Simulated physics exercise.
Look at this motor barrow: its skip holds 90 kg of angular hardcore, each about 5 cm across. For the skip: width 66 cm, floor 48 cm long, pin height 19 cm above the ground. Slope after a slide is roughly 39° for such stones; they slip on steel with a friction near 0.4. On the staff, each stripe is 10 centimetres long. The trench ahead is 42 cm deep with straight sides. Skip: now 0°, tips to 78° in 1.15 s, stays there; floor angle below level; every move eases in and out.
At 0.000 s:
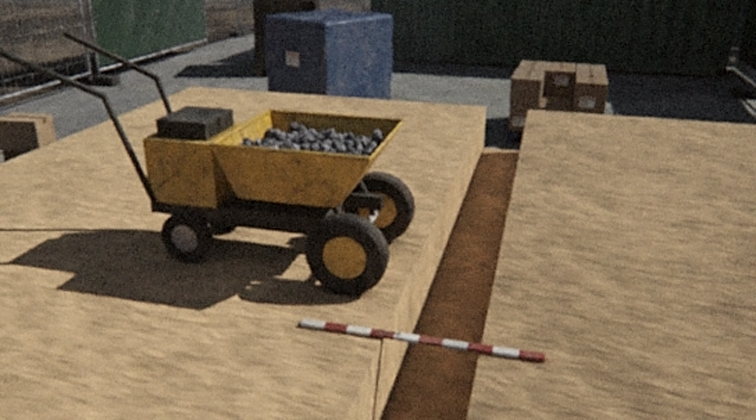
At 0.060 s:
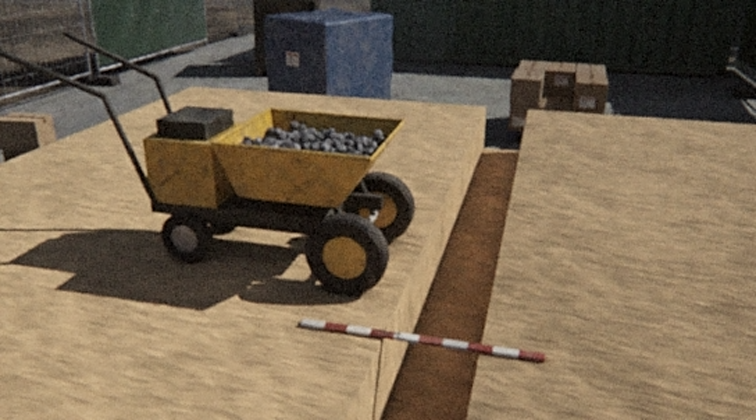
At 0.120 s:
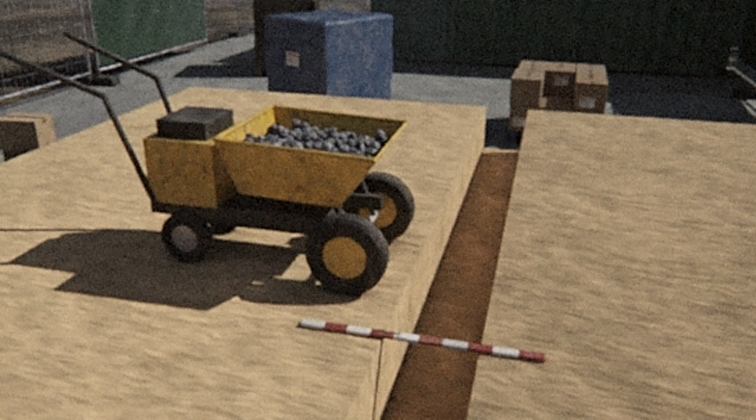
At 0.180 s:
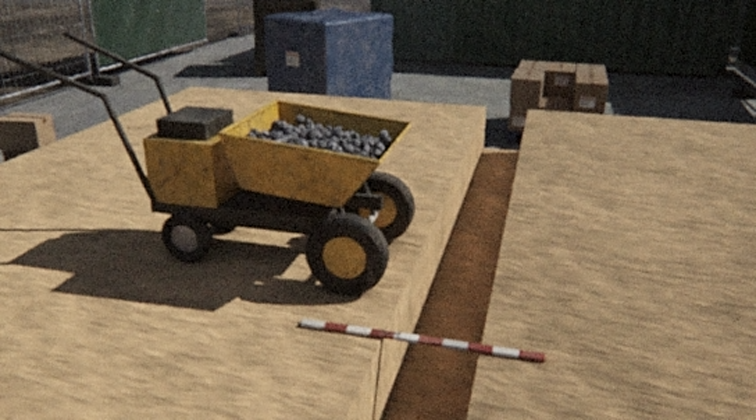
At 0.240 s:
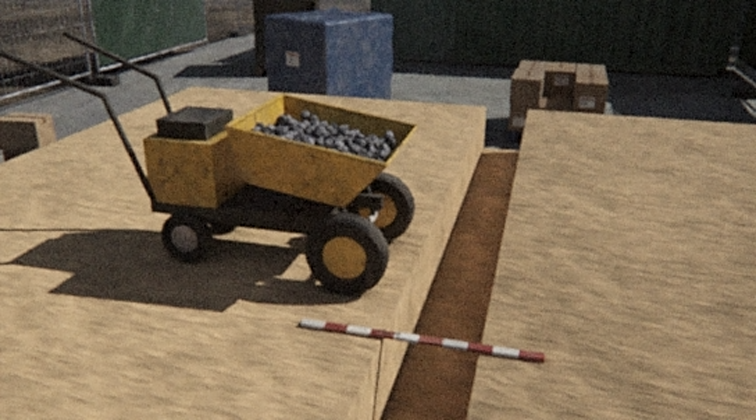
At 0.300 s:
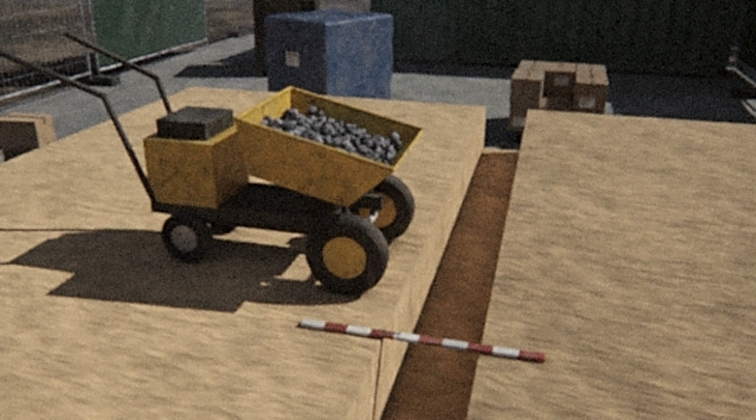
A yellow motor barrow stands still while its skip of grey stones slowly tilts rightward.
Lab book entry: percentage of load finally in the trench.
Approx. 68 percent.
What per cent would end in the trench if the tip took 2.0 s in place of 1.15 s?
Close to 75 per cent then.
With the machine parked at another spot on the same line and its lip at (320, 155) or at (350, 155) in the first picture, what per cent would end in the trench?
Roughly 100 per cent, then 90 per cent.
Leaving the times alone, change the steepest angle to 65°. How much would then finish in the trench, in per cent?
In that case some 25 per cent.
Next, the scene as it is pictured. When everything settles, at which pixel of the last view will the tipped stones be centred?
Their middle ends up near (476, 336).
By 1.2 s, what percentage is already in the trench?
About 15%.
After 0.9 s the floor is at 66°; 100 % in the skip; the foremost stones are at (456, 208).
After 1.2 s the floor is at 78°; 64 % in the skip, 17 % in the trench, 19 % past the trench; the foremost stones are at (550, 287).
After 1.6 s the floor is at 78°; 30 % in the skip, 36 % in the trench, 34 % past the trench; the foremost stones are at (605, 287).
After 3.5 s the floor is at 78°; 0 % in the skip, 68 % in the trench, 32 % past the trench; the foremost stones are at (616, 287).
